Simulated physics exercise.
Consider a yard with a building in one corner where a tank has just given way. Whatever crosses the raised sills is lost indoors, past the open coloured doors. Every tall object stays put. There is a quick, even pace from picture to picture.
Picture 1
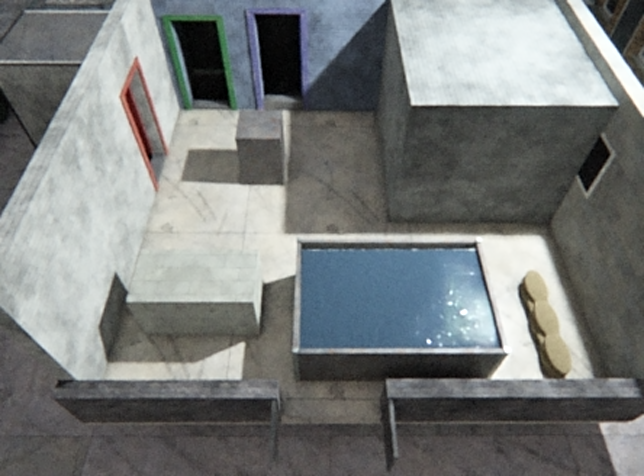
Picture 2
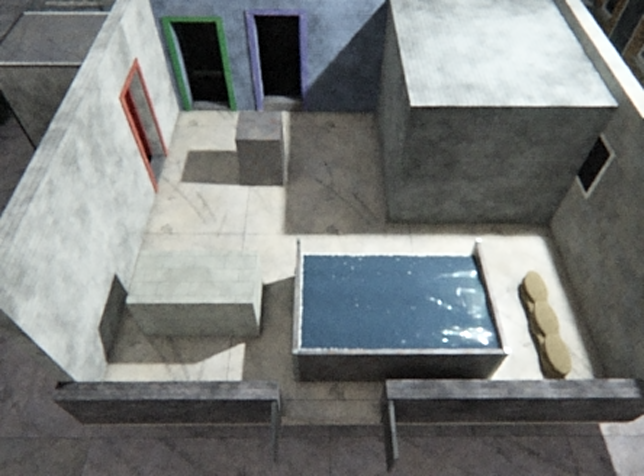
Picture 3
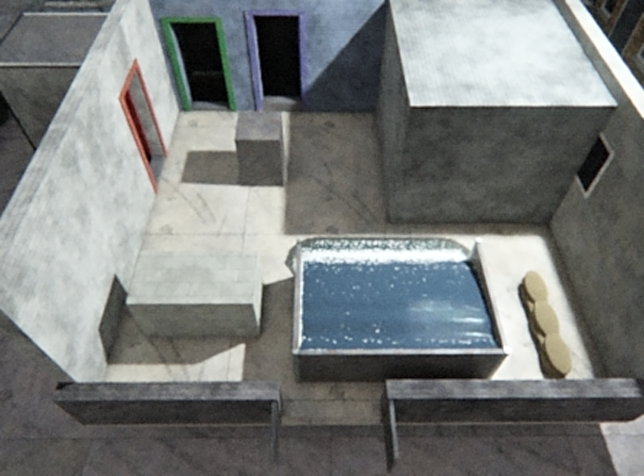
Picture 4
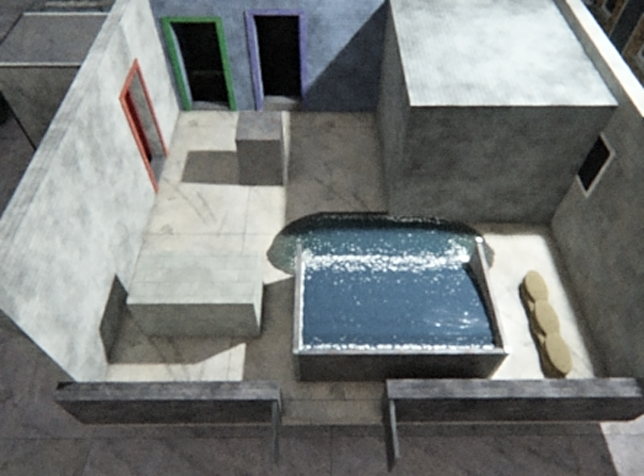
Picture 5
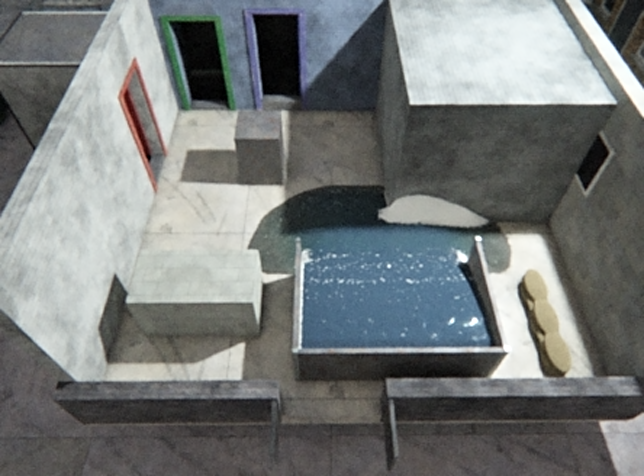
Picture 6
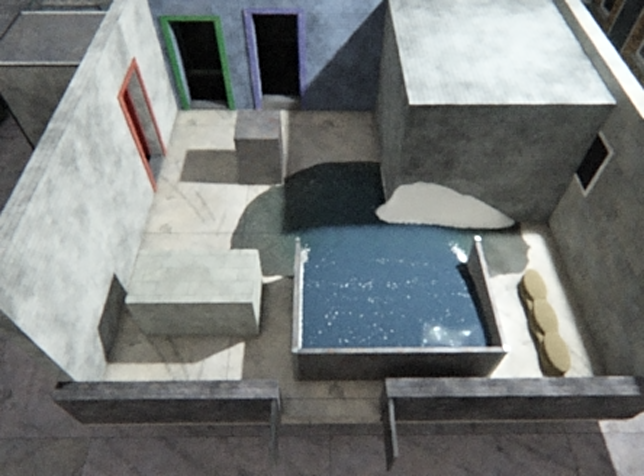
A walled concrete yard with a block-like building in its far right corner is seen from high above by a still camera. Red, green and purple door surrounds line the left and back walls, pale blocks stand at left, and tan rounded shapes lie right of a blue water tank. The water ripples, surges over the tank's far side, and spreads across the floor toward the building.
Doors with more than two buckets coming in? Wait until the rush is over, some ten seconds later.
Green door: Over two; blue door: Over two; red door: Over two.
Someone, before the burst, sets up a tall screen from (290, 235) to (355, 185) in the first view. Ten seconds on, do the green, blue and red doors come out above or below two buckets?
I'd say green admits over the limit, blue admits under the limit, and red admits over the limit.
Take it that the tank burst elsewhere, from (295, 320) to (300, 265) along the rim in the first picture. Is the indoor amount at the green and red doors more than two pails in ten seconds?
The green door ends up above; the red door ends up below.
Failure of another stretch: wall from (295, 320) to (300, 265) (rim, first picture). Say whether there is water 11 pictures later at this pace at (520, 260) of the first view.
Answer: Bone-dry.
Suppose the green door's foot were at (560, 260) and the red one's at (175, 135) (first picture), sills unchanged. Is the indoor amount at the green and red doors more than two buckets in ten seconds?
As it turns out, the green door spills past but the red door spills past.
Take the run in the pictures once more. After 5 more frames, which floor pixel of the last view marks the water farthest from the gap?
(274, 112).
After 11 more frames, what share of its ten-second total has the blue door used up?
It should be near 40 percent of the ten-second total.
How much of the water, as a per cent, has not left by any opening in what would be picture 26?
About 98 per cent.
A moment on, water covers 45 % of the floor; the green door not reached, the blue door wet at the sill, nothing in, the red door not reached.
Next, water covers 60 % of the floor; the green door wet at the sill, nothing in, the blue door over two buckets in, the red door wet at the sill, nothing in.
Then, water covers 80 % of the floor; the green door under two buckets in, the blue door far over two buckets in, the red door over two buckets in.
Later, water covers 95 % of the floor; the green door over two buckets in, the blue door far over two buckets in, the red door over two buckets in.
In the end, water covers 95 % of the floor; the green door far over two buckets in, the blue door far over two buckets in, the red door over two buckets in.
